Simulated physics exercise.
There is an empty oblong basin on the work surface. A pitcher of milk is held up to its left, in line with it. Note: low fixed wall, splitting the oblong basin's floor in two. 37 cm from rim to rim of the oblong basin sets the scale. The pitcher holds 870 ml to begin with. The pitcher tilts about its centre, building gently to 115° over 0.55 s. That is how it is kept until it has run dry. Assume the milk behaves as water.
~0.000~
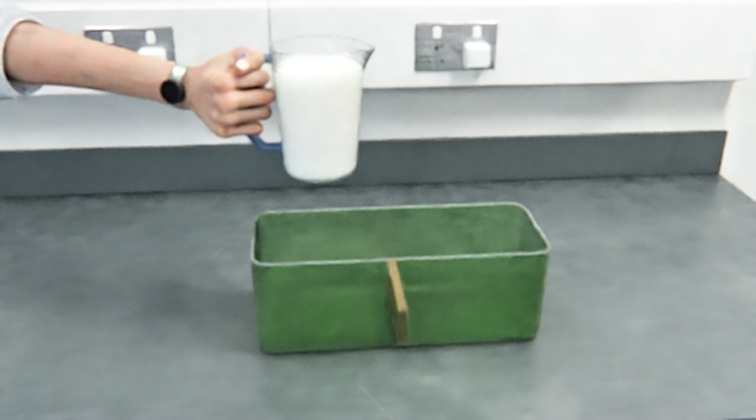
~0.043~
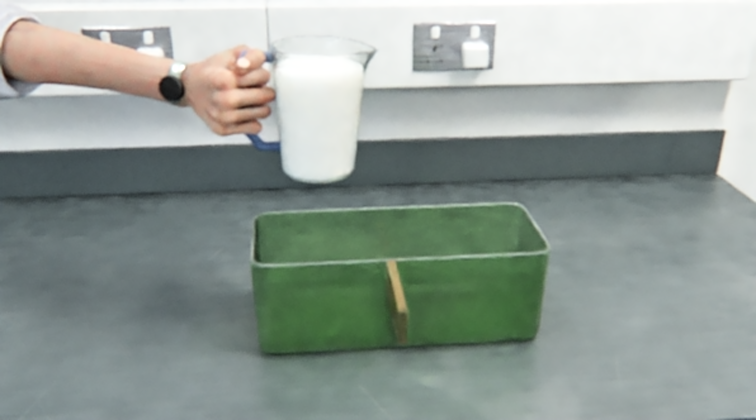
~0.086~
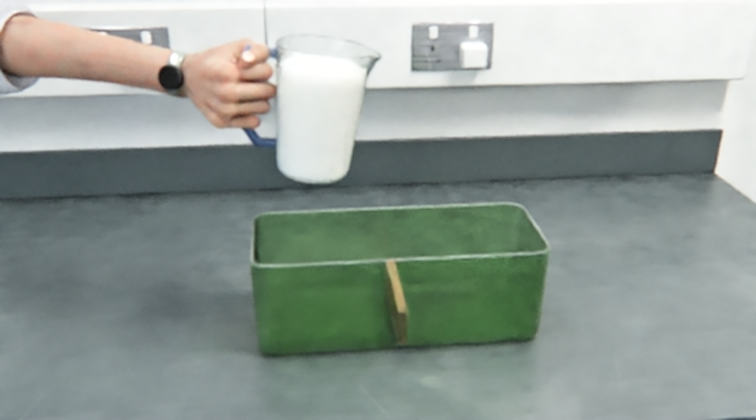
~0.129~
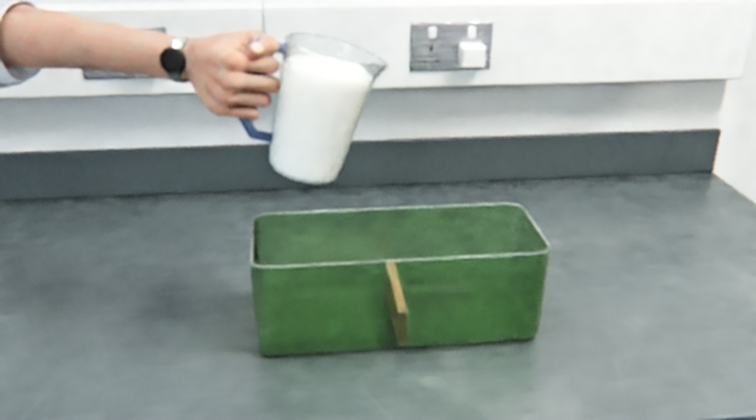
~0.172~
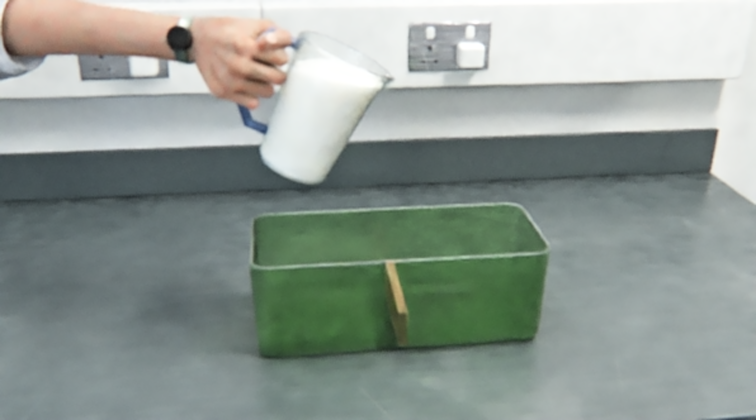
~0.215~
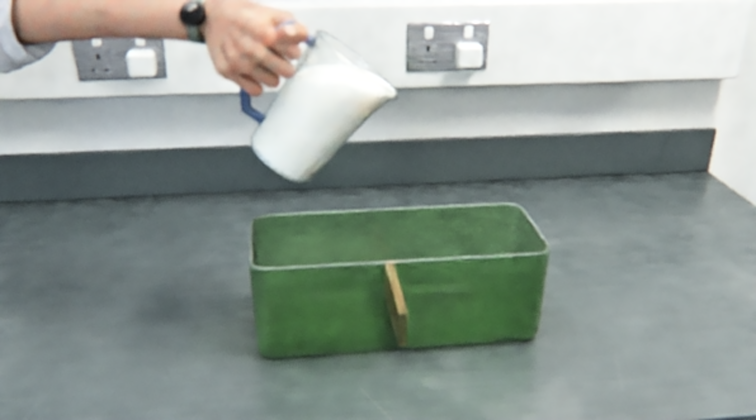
We see a hand holding a clear pitcher of milk above an empty green oblong basin on a grey work surface. The hand gradually tilts the pitcher to the right, and the milk inside shifts toward its lip.
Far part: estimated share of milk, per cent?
90 per cent.
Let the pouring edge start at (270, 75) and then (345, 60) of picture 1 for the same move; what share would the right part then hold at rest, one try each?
Some 10 and 65 per cent, in that order.
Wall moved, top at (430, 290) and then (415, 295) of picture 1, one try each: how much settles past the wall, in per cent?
I'd put it at about 50 per cent for the first and about 75 per cent for the second.
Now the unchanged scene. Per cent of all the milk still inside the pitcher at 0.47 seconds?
Roughly 52 percent.
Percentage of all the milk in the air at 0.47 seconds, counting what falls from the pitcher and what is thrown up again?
Estimate: Some 30 % of the total.
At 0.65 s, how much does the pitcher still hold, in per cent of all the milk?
Around 10 in a hundred is still there.
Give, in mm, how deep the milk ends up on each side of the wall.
The left side settles near 2 mm and the right side near 32 mm.
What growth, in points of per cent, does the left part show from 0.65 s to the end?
That amounts to roughly 4 per cent of the whole.
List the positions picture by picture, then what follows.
It leans 0°; its right rim is at (375, 47); the milk meets the walls at (274, 66) and (363, 64); the oblong basin's rim runs from (254, 238) to (537, 227); the wall's top is at (397, 284), in the first picture.
It leans 2°; its right rim is at (377, 49); the milk meets the walls at (275, 65) and (363, 65), in the second picture.
It leans 7°; its right rim is at (382, 54); the milk meets the walls at (278, 61) and (365, 67), in the third picture.
It leans 15°; its right rim is at (389, 64); the milk meets the walls at (285, 61) and (372, 72), in the fourth picture.
It leans 26°; its right rim is at (395, 78); the milk meets the walls at (280, 91) and (379, 76), in the fifth picture.
It leans 38°; its right rim is at (400, 95); the milk meets the walls at (275, 102) and (390, 84), in the sixth picture.
By 0.47 s the tilt is 108° and 53 per cent is still to pour, 0 is left of the wall and 18 right of it.
By 0.65 s the tilt is 115° and 11 per cent is still to pour, 1 is left of the wall and 66 right of it.
By 0.84 s the tilt is 115° and 0 per cent is still to pour, 4 is left of the wall and 88 right of it.
By 1.05 s the tilt is 115° and 0 per cent is still to pour, 5 is left of the wall and 90 right of it.
At rest 5 per cent lies left of the wall, 90 right of it and 5 outside.
